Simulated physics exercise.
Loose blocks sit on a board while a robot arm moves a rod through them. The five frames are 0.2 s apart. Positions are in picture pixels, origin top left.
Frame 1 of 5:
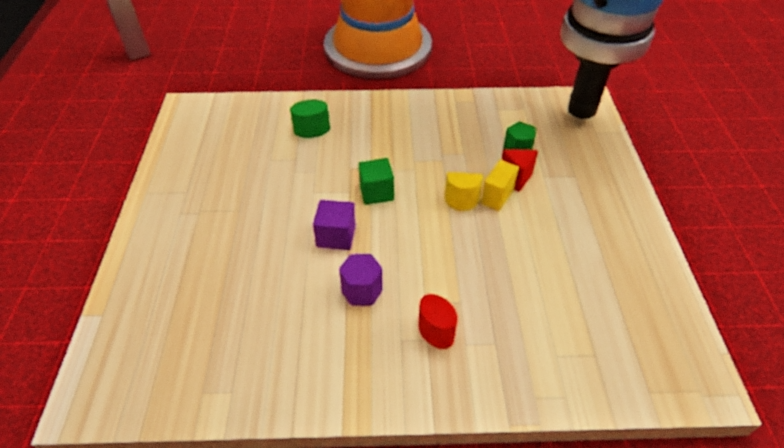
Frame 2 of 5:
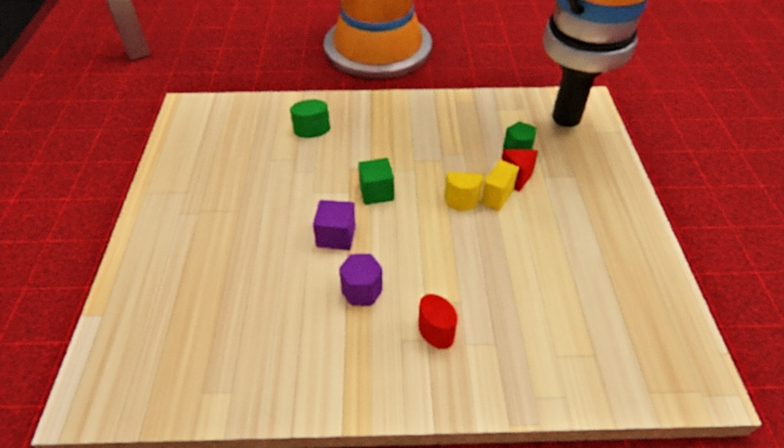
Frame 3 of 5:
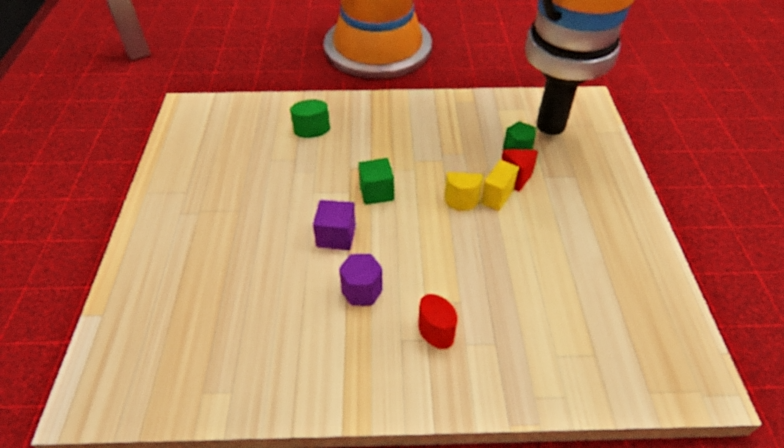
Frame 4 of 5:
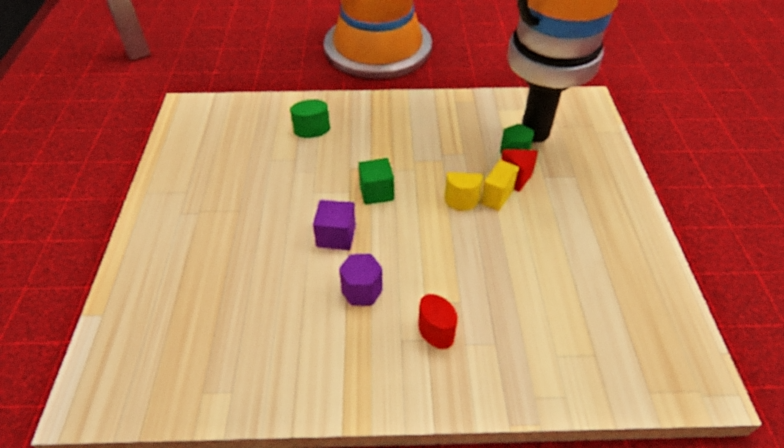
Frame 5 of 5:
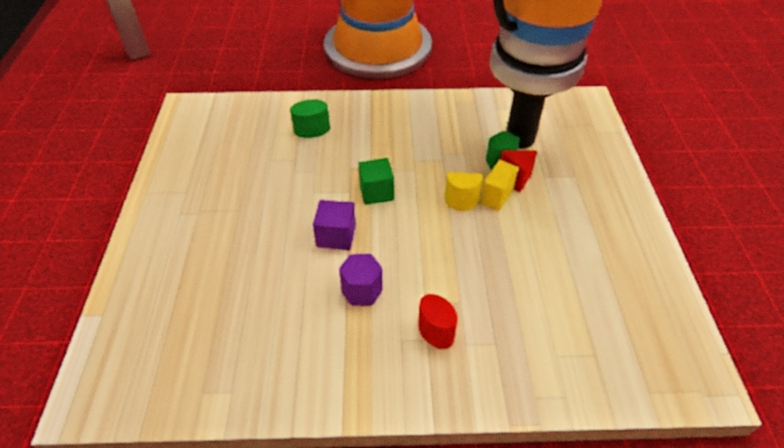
A robot arm holding a black rod reaches over a pale wooden board on a red surface, seen from above at an angle by a still camera. Green, yellow and red blocks cluster at upper right, with green and purple ones around the centre and upper left and a red one below. The rod slides left and slightly nearer, nudging the cluster's green block left.
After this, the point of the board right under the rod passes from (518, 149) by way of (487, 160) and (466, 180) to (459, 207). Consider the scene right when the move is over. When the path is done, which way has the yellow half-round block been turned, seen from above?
From above, the yellow half-round block will be seen to turn clockwise.
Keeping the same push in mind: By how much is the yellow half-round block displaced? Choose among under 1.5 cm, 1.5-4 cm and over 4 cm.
Its displacement is above 4 cm.
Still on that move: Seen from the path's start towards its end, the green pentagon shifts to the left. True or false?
The claim holds.
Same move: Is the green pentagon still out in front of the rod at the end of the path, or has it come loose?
My prediction: In front.
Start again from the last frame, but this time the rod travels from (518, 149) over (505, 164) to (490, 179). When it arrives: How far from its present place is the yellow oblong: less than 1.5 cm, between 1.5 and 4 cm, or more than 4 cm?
Covers under 1.5 cm.
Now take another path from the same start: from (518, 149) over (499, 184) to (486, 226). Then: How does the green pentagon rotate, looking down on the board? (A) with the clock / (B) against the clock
A - with the clock.
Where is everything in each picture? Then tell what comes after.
The first picture shows rod's lower end at (582, 111); yellow half-round block at (465, 179); yellow oblong at (502, 174); green pentagon at (523, 130); red triangular piece at (522, 156).
The second picture shows rod at (566, 119); blocks still.
The third picture shows rod at (550, 126); blocks still.
The fourth picture shows rod at (535, 133); green pentagon at (519, 133).
The fifth picture shows rod at (520, 140); yellow half-round block at (465, 179); yellow oblong at (502, 174); green pentagon at (505, 140); red triangular piece at (522, 157).
On the path given first. One third of the way, rod at (488, 150); yellow oblong at (502, 176); green pentagon at (482, 157), turned 45° anticlockwise; red triangular piece at (520, 159), turned 30° anticlockwise.
Two thirds of the way, rod at (467, 171); yellow half-round block at (459, 198), turned 30° clockwise; yellow oblong at (502, 176); green pentagon at (470, 181), turned 80° anticlockwise; red triangular piece at (520, 159), turned 30° anticlockwise.
At the end, rod at (460, 197); yellow half-round block at (453, 221), turned 35° clockwise; yellow oblong at (502, 176); green pentagon at (472, 207), turned 115° anticlockwise; red triangular piece at (520, 159), turned 30° anticlockwise.
